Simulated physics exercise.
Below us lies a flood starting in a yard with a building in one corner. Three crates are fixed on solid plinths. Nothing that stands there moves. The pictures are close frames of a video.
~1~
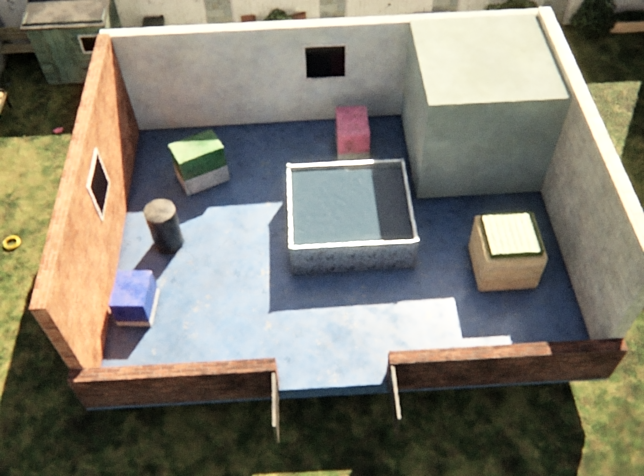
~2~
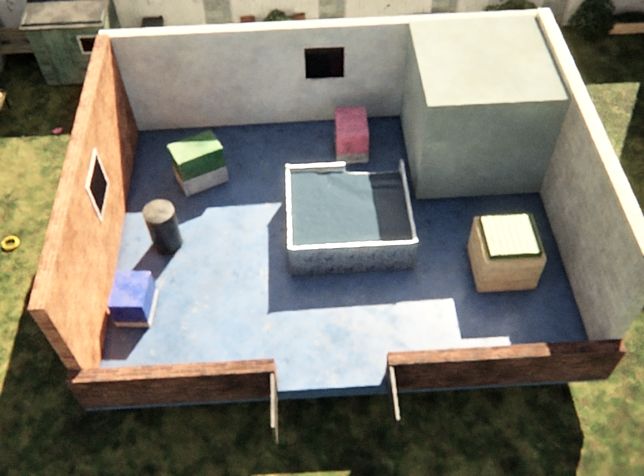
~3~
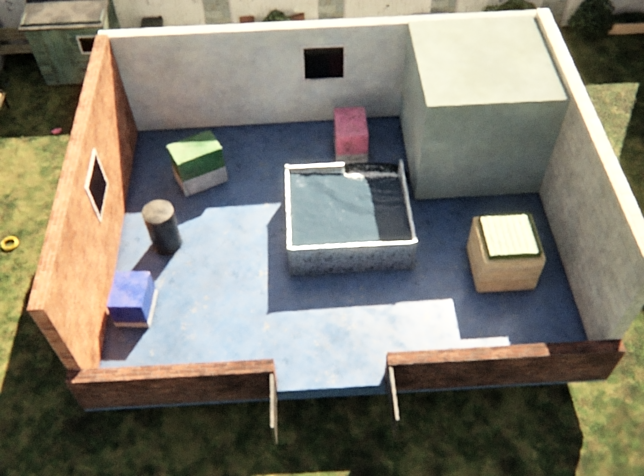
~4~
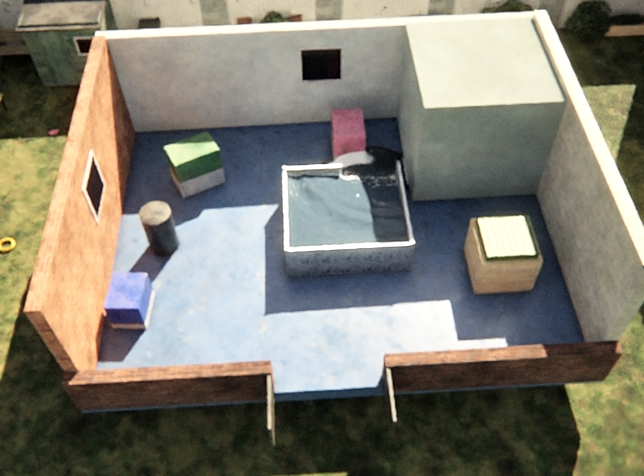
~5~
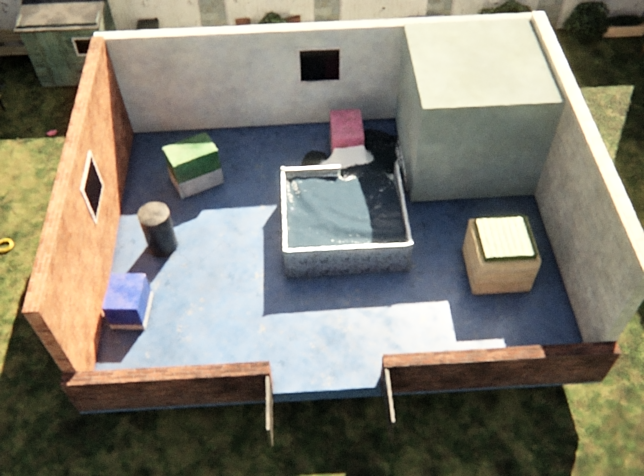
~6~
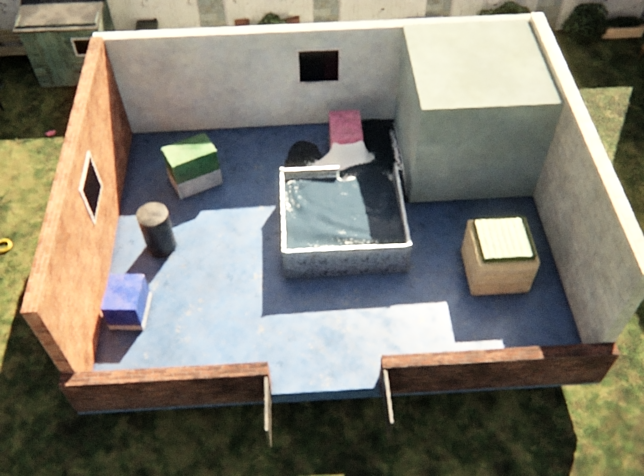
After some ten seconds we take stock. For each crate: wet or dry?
In the end: The green crate keeps dry; the blue crate is soaked; the pink crate is soaked.
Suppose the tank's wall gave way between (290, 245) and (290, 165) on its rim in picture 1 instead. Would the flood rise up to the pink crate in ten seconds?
One by one: Pink crate is safe.
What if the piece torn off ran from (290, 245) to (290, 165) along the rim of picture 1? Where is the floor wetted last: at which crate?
The pink crate.
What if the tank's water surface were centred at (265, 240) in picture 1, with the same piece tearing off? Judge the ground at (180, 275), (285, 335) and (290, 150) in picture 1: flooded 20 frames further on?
One after the other: No water, dry, under water.
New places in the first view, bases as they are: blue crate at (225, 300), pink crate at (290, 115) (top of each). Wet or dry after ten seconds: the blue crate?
The blue one stays dry.
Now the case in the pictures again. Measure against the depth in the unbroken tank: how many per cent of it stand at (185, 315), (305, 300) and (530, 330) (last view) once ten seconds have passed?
About 4, 4 and 2 per cent.
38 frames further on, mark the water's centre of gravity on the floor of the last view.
At about (277, 210).
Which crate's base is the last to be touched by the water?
The blue crate.
A moment on, water covers 15 % of the floor; the green crate not reached, the blue crate not reached, the pink crate water round its plinth.
Next, water covers 25 % of the floor; the green crate water round its plinth, the blue crate not reached, the pink crate water round its plinth.
Then, water covers 40 % of the floor; the green crate water round its plinth, the blue crate not reached, the pink crate water round its plinth.
Later, water covers 60 % of the floor; the green crate water round its plinth, the blue crate water round its plinth, the pink crate water round its plinth.
In the end, water covers 90 % of the floor; the green crate stayed above the water, the blue crate was topped, the pink crate was topped.
